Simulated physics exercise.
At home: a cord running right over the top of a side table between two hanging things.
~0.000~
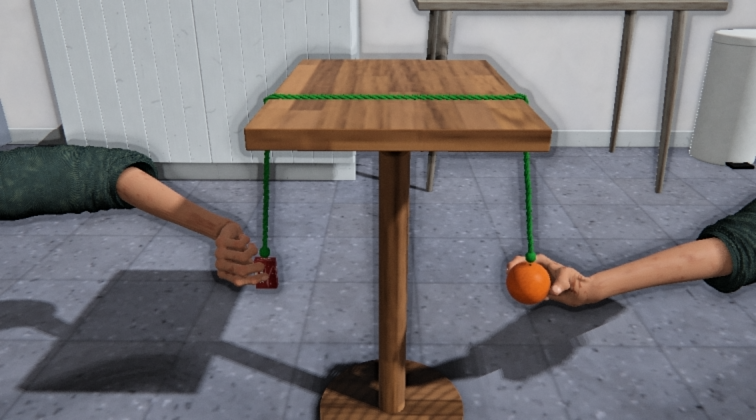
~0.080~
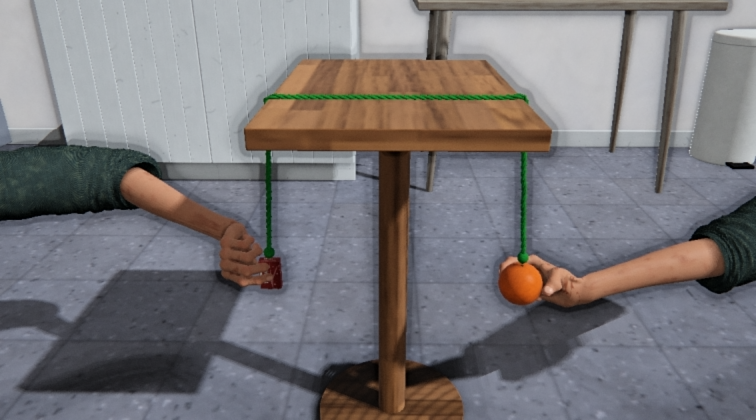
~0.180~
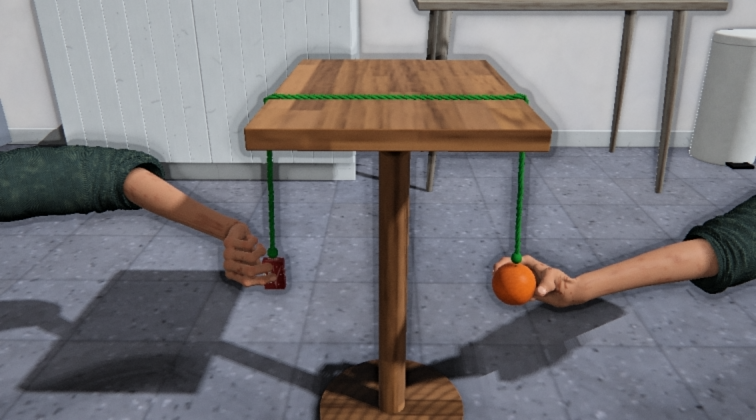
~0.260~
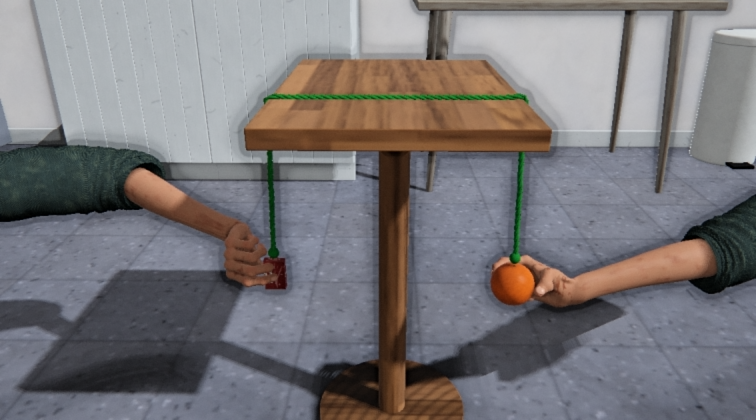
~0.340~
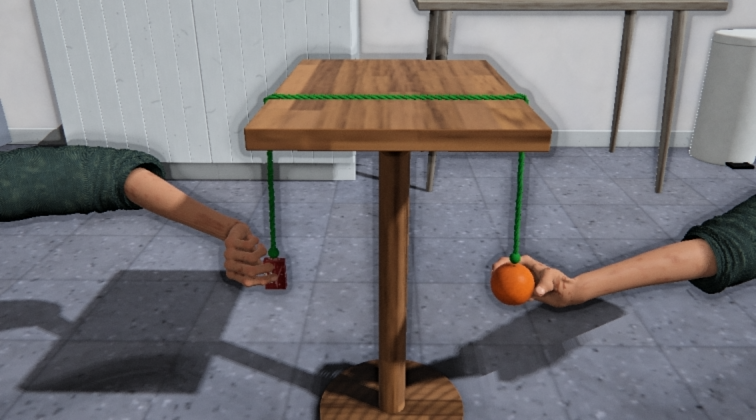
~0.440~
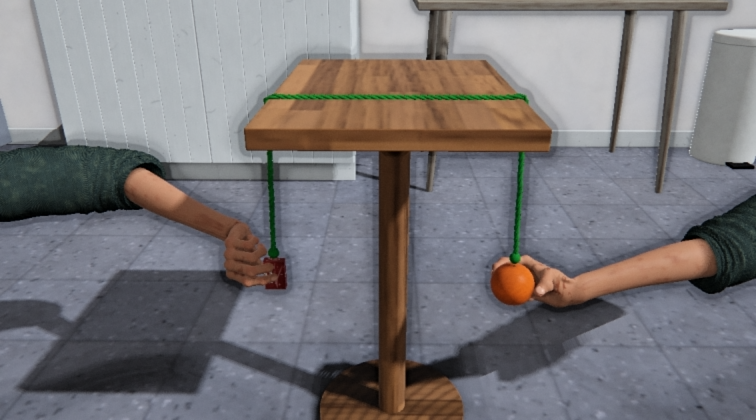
In a room with grey floor tiles and pale walls, a fixed camera looks from the front and slightly above at a wooden side table on a single post. A green cord crosses its top, with a small dark red box hanging at left and an orange at right, each held by a hand. Both hands shift their objects slightly inward, then stay practically still.
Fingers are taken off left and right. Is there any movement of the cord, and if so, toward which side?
Yes, toward the right.
After 0.86 s, left matchbox pulled up onto the top; right orange down on the floor.
After 1.20 s, left matchbox down on the floor; right orange down on the floor.
In the end, left matchbox down on the floor; right orange down on the floor. The cord is pulled to the right.
